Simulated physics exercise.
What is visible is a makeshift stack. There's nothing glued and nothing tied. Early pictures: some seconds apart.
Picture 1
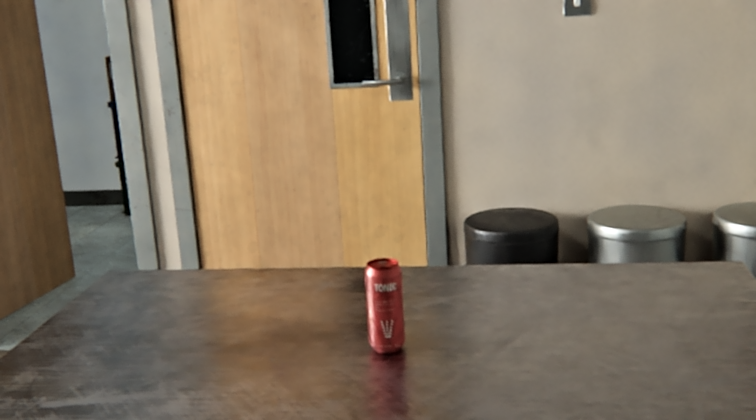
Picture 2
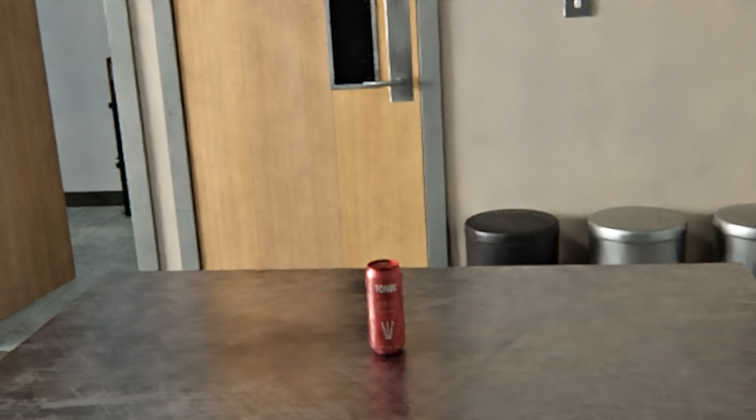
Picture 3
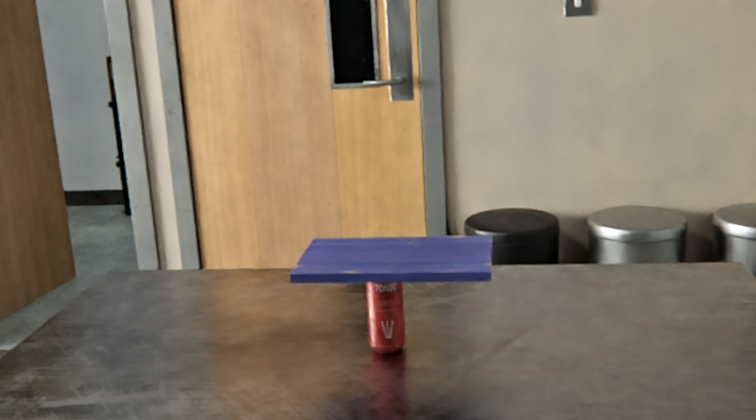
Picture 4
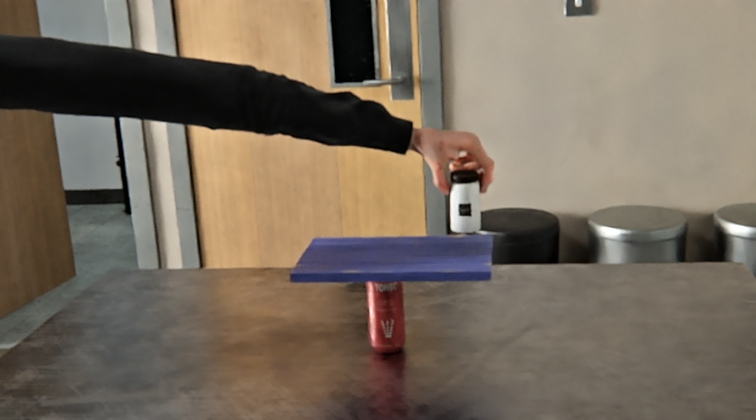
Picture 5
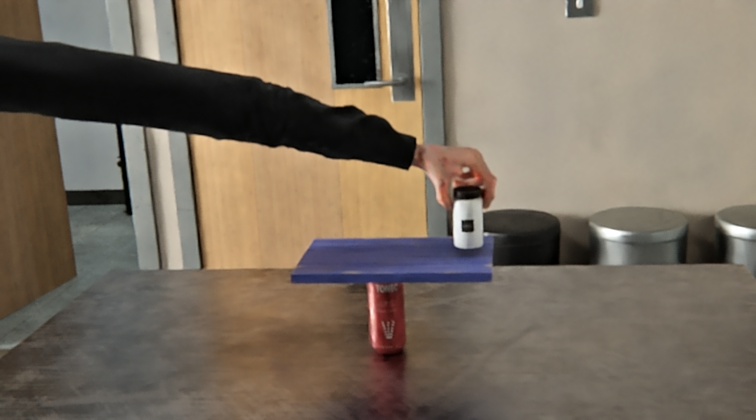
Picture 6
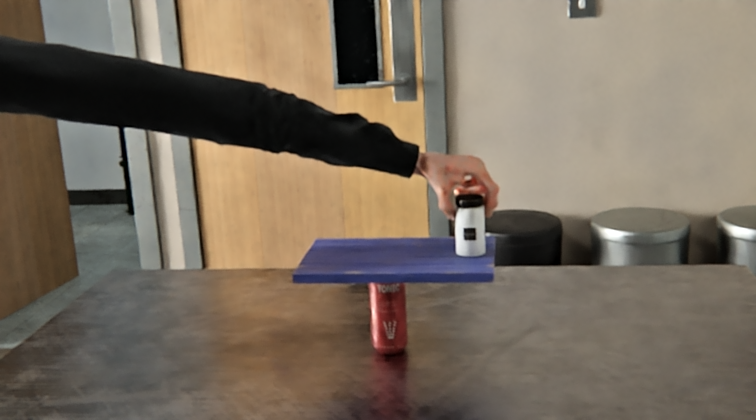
A hand lowers a white shaker onto the right side of a blue board atop a red can.
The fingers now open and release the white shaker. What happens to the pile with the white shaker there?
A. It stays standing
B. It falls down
Answer: B.
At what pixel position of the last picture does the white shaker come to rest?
Roughly pixel (483, 340) in the last picture.
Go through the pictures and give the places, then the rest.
In the first picture, the last thing is not in view yet.
In the second picture, the last thing is not in view yet.
In the third picture, the last thing is not in view yet; blue board (396, 258).
In the fourth picture, on its way; white shaker (465, 201); blue board (396, 258).
In the fifth picture, on its way; white shaker (468, 216); blue board (397, 259).
In the sixth picture, in place under the hand; white shaker (470, 225); blue board (398, 259).
Then, 0.50 s past the last view, white shaker now fallen; blue board rocked 47° from its first pose.
Then, 0.70 s past the last view, blue board rocked 69° from its first pose.
Then, 1.10 s past the last view, blue board now fallen; red can rocked 54° from its first pose.
Then, 1.20 s past the last view, red can now fallen.
Finally, fallen, blue board, red can and white shaker. Final places as the last picture's camera would see them, white shaker near (483, 340). The stack gives way.
